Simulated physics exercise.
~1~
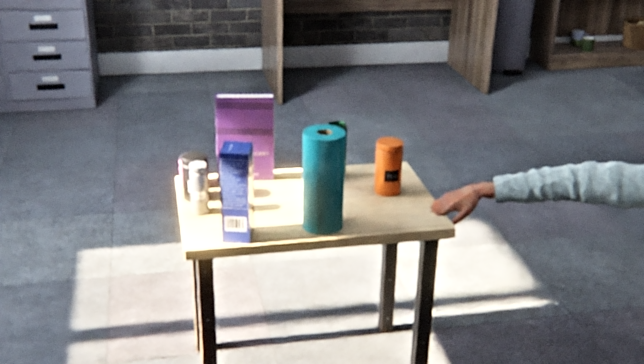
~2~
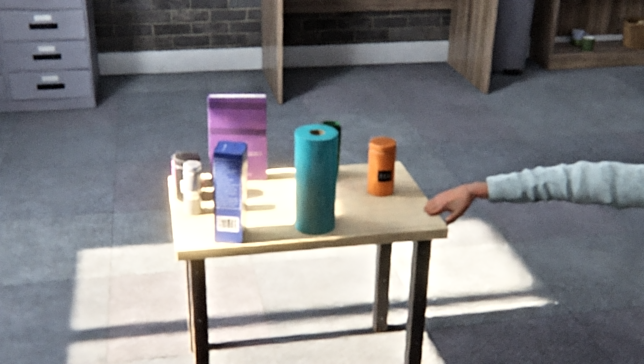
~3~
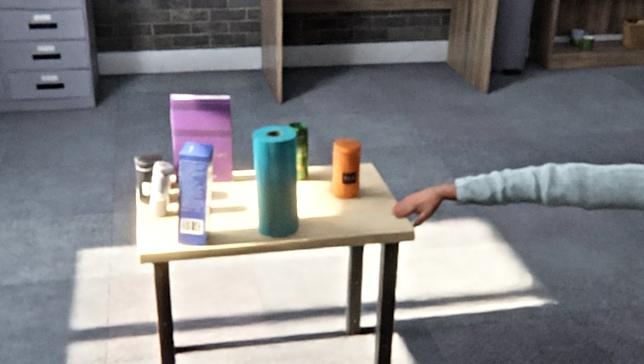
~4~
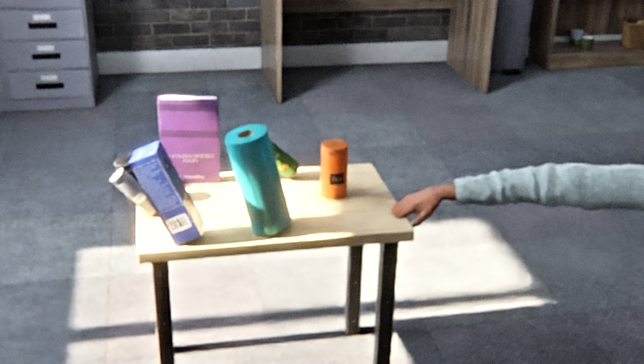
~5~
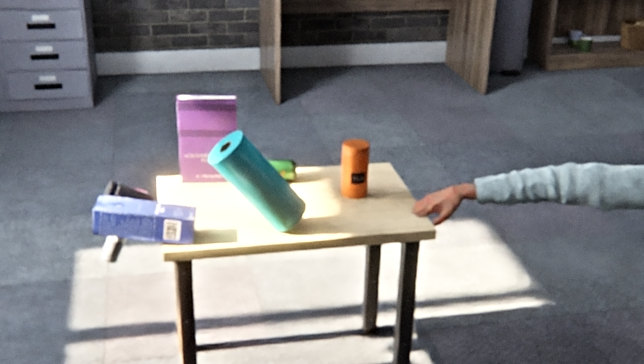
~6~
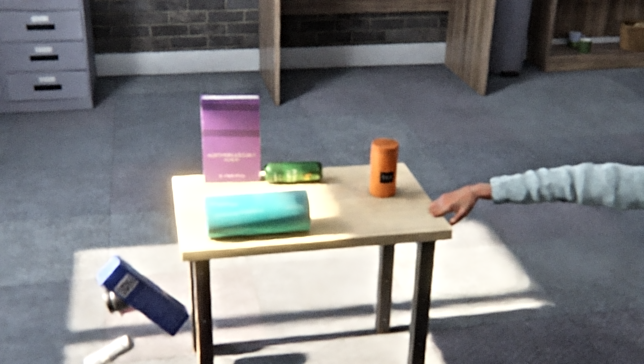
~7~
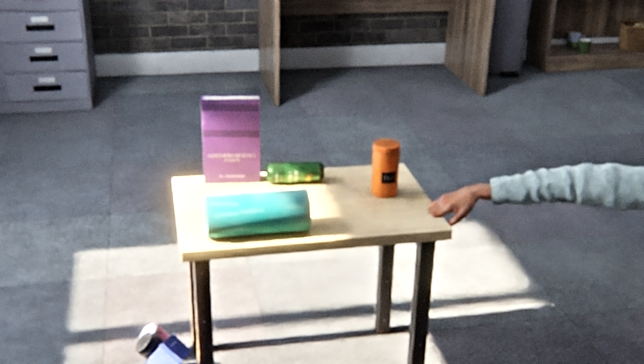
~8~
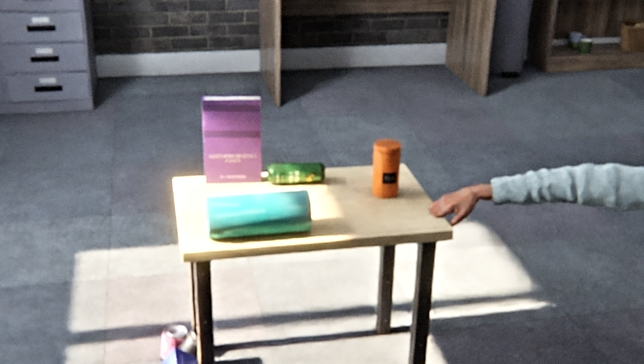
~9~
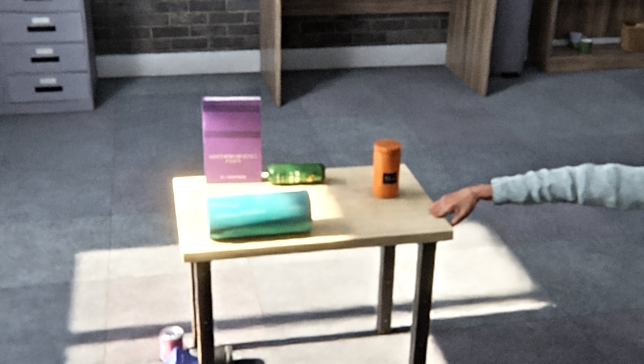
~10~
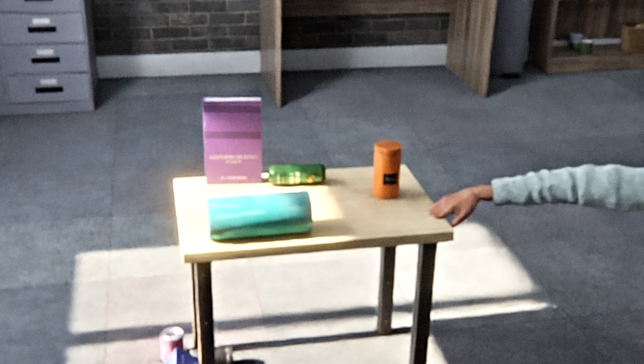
In a grey-floored room, a hand at the edge of a small table moves it left, then back right, as the blue carton and small containers beside it topple off the left side; the turquoise roll and green can end lying on the tabletop, while the purple book and orange jar stay standing.
